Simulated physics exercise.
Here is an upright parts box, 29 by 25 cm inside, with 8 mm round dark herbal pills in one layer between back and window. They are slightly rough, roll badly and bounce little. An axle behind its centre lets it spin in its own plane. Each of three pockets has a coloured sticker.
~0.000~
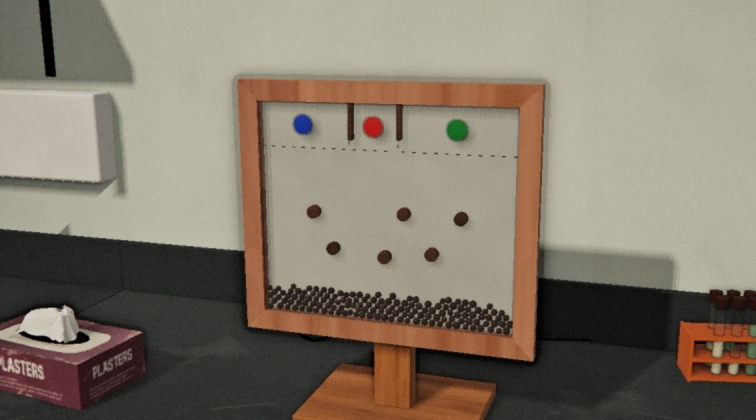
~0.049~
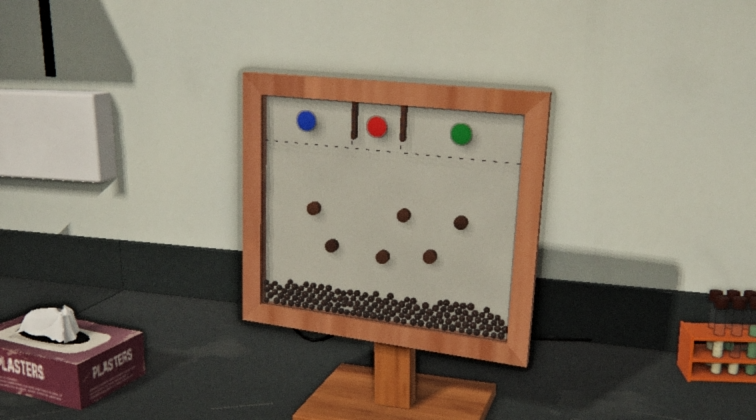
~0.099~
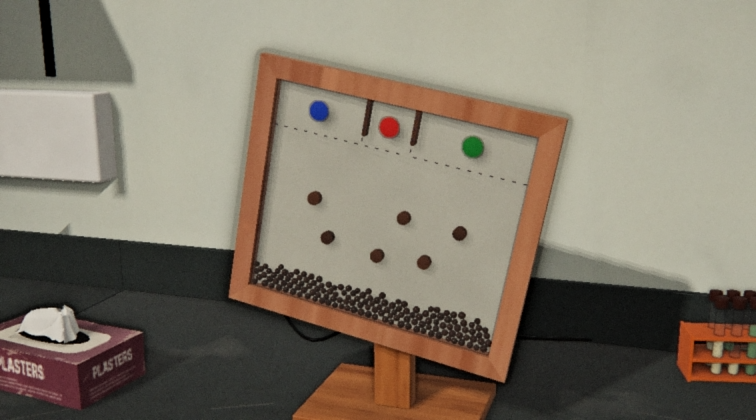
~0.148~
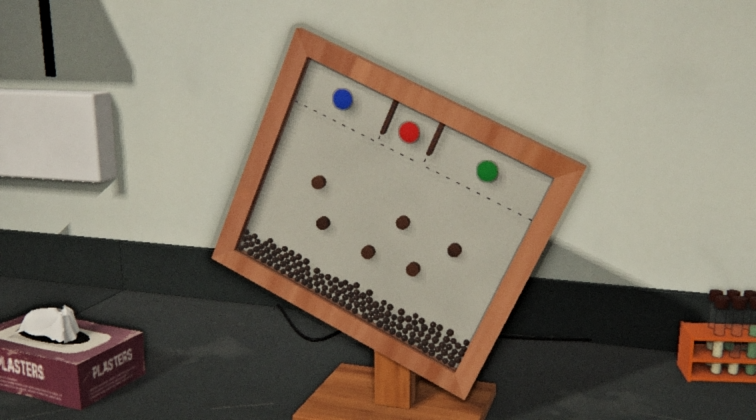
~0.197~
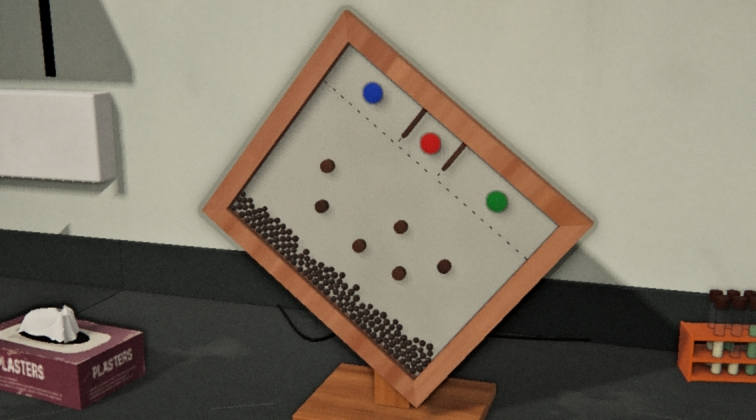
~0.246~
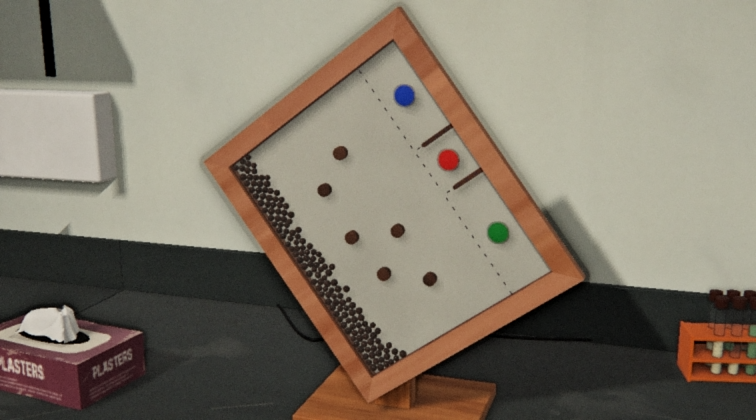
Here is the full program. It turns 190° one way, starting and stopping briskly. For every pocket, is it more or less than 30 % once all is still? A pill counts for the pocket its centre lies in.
Red less, blue less, green more than 30 %.
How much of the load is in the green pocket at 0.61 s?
Some 30 per cent.
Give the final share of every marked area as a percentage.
Red pocket: 10; blue pocket: 15; green pocket: 70.
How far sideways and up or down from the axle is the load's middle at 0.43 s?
About 10 cm left and 1 cm below.
After 0.43 s, it stands 110° clockwise; the pills' middle is 10 cm left of and 1 cm below the centre; nothing in the marked areas.
After 0.61 s, it stands 165° clockwise; the pills' middle is 8 cm left of and 4 cm below the centre; red 5 %, blue 5 %, green 30 %.
After 0.76 s, it has come round 190° clockwise; the pills' middle is 7 cm left of and 7 cm below the centre; red 5 %, blue 10 %, green 60 %.
Settled by 1.8 s, it has come round 190° clockwise; red 10 %, blue 15 %, green 70 %, elsewhere 5 %.
